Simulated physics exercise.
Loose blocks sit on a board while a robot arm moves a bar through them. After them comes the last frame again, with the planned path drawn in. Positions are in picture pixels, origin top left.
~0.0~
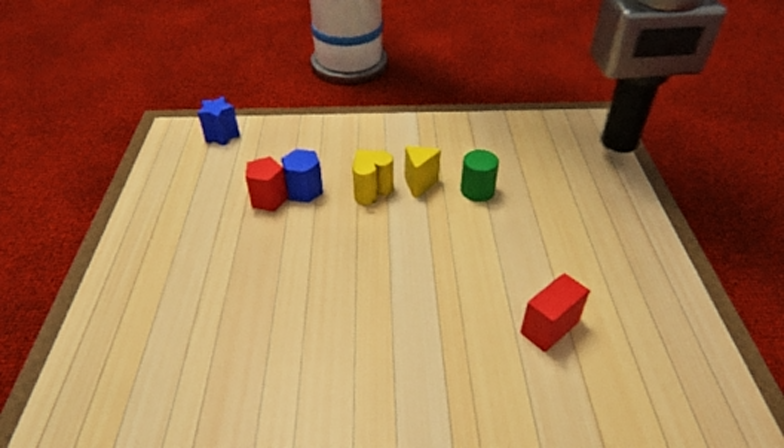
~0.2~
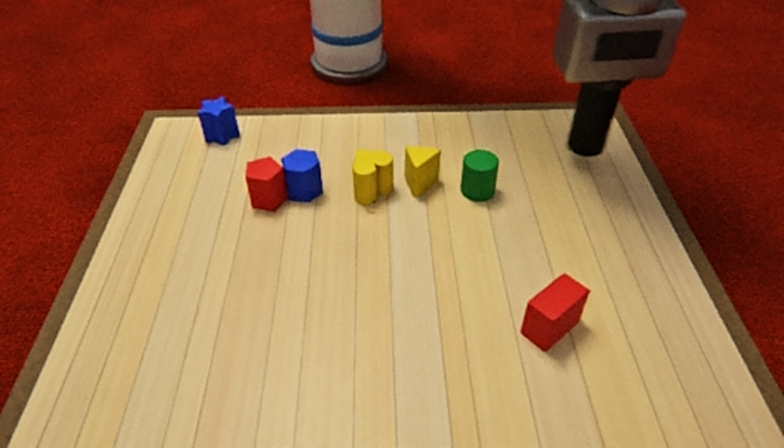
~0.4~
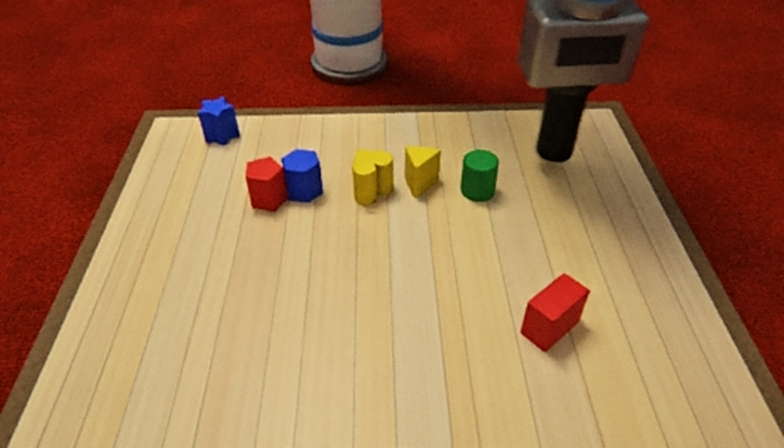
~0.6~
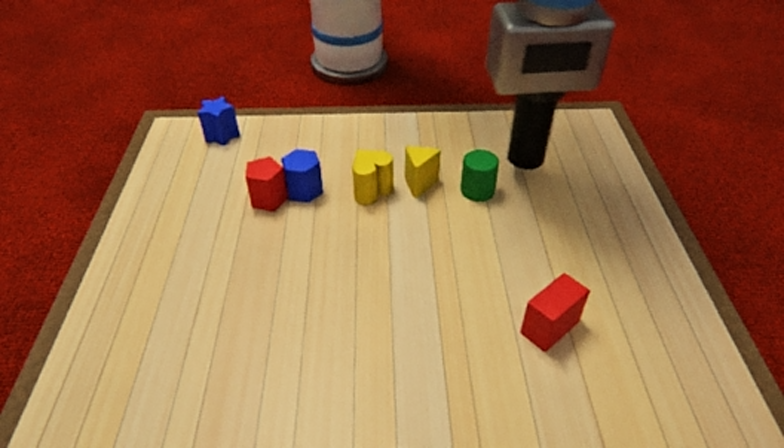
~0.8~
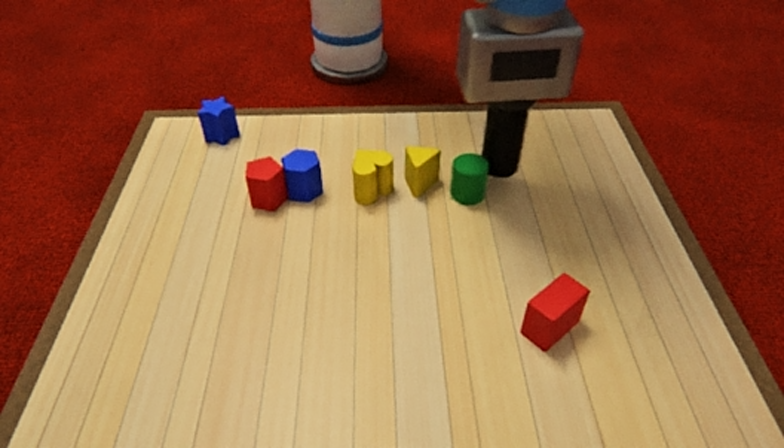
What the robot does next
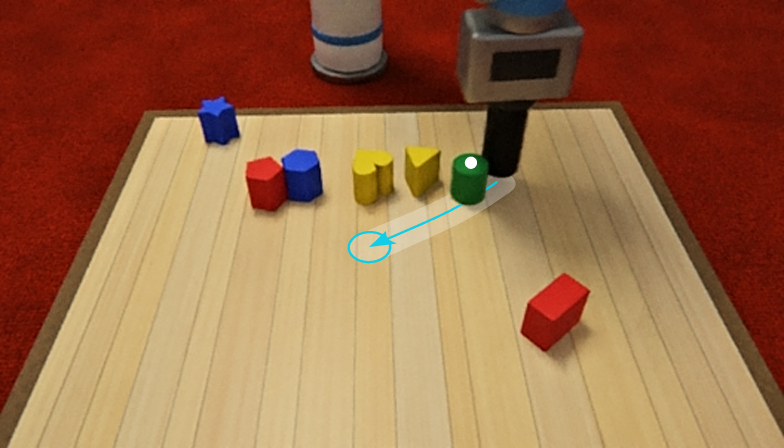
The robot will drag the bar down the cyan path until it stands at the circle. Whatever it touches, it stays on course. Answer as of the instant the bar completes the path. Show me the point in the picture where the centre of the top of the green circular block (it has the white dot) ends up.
Expect it around (345, 193).
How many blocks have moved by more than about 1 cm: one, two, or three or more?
That makes 1 block.
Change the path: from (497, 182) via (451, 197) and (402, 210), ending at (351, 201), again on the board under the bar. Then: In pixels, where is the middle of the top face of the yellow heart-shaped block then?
At the end it should sit near (351, 149).
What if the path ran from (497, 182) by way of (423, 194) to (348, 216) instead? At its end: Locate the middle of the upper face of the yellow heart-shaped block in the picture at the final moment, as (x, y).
I'd expect the centre of its top face to be at (347, 161).
Drawn move, from (497, 182) through (440, 216) to (370, 247); the dot is on the green circular block.
What follows on the original path. One third of the way, bar (462, 189); green circular block (427, 180).
Two thirds of the way, bar (417, 210); green circular block (378, 190).
At the end, bar (369, 231); yellow three-sided block still; green circular block (345, 193).
